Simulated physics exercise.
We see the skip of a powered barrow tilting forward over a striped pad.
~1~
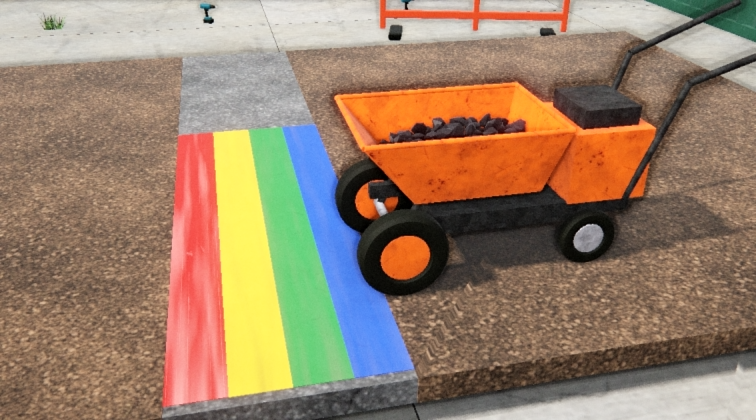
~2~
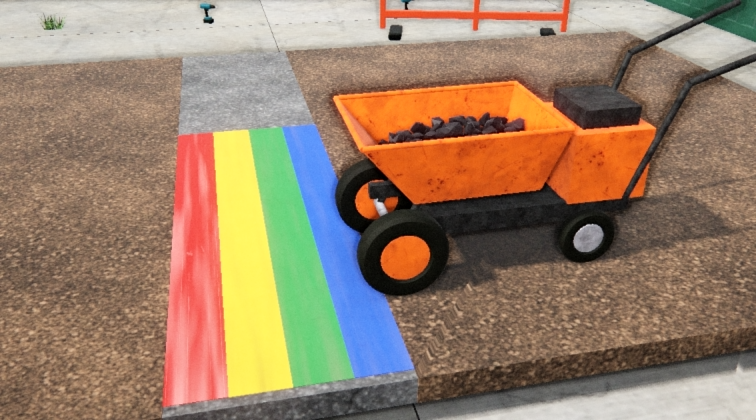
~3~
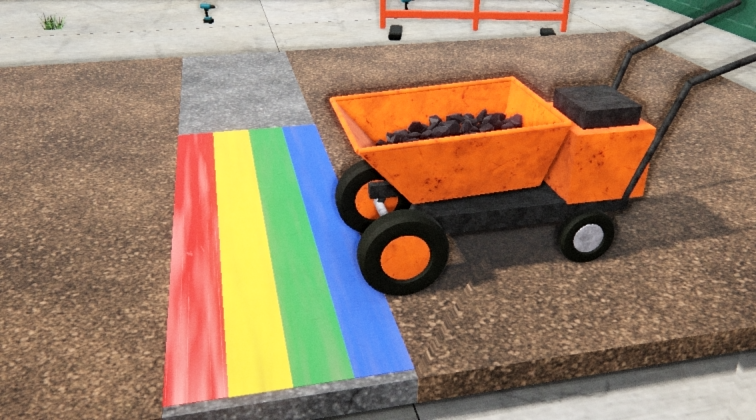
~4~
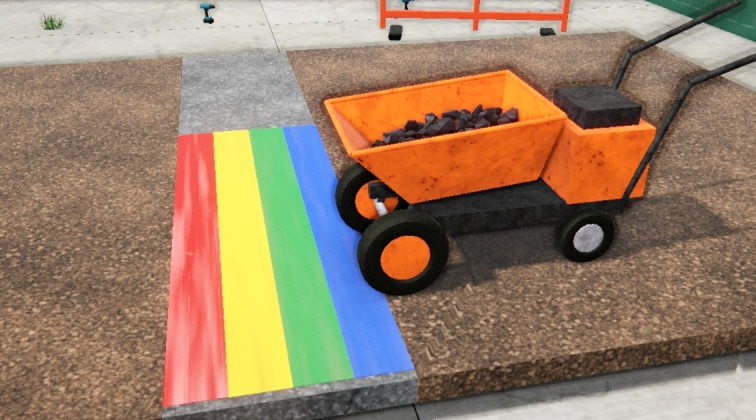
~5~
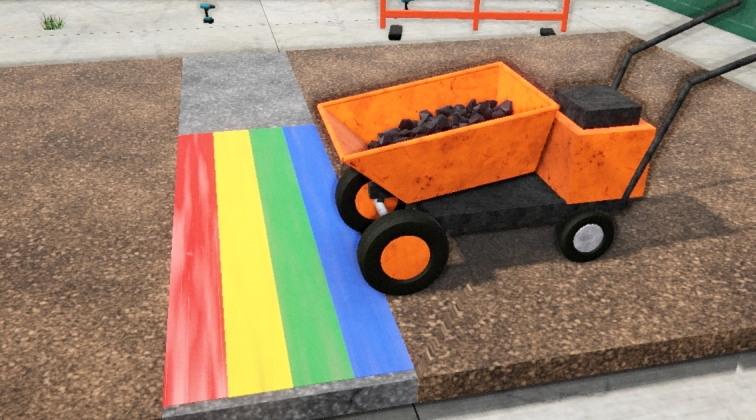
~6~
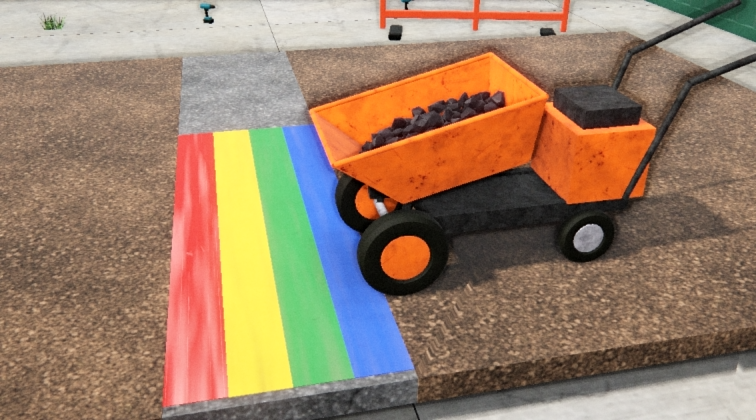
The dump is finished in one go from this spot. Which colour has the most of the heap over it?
Most covered: The yellow band.
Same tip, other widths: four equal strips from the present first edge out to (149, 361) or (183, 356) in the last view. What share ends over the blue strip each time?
First some 0, then 0 per cent.
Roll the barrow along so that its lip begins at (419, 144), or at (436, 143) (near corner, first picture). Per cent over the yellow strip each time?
First some 30, then 30 per cent.
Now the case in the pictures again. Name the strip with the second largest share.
Second comes the red strip.
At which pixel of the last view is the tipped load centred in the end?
Around (224, 275).
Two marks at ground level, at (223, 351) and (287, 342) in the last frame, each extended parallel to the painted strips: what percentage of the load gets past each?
In turn 40 and 80 in a hundred.
Shortly afterwards, skip tipped steeply; the whole lot in the skip.
Next, skip tipped right over; all but a few in the skip; a little over the yellow strip.
Some moments later, skip tipped right over; near a quarter in the skip; only a few over the green strip; near a third over the yellow strip; near a quarter over the red strip; a little off the paint.
In the end, skip tipped right over; a little in the skip; none at all over the blue strip; only a few over the green strip; near a third over the yellow strip; near a third over the red strip; a little off the paint.
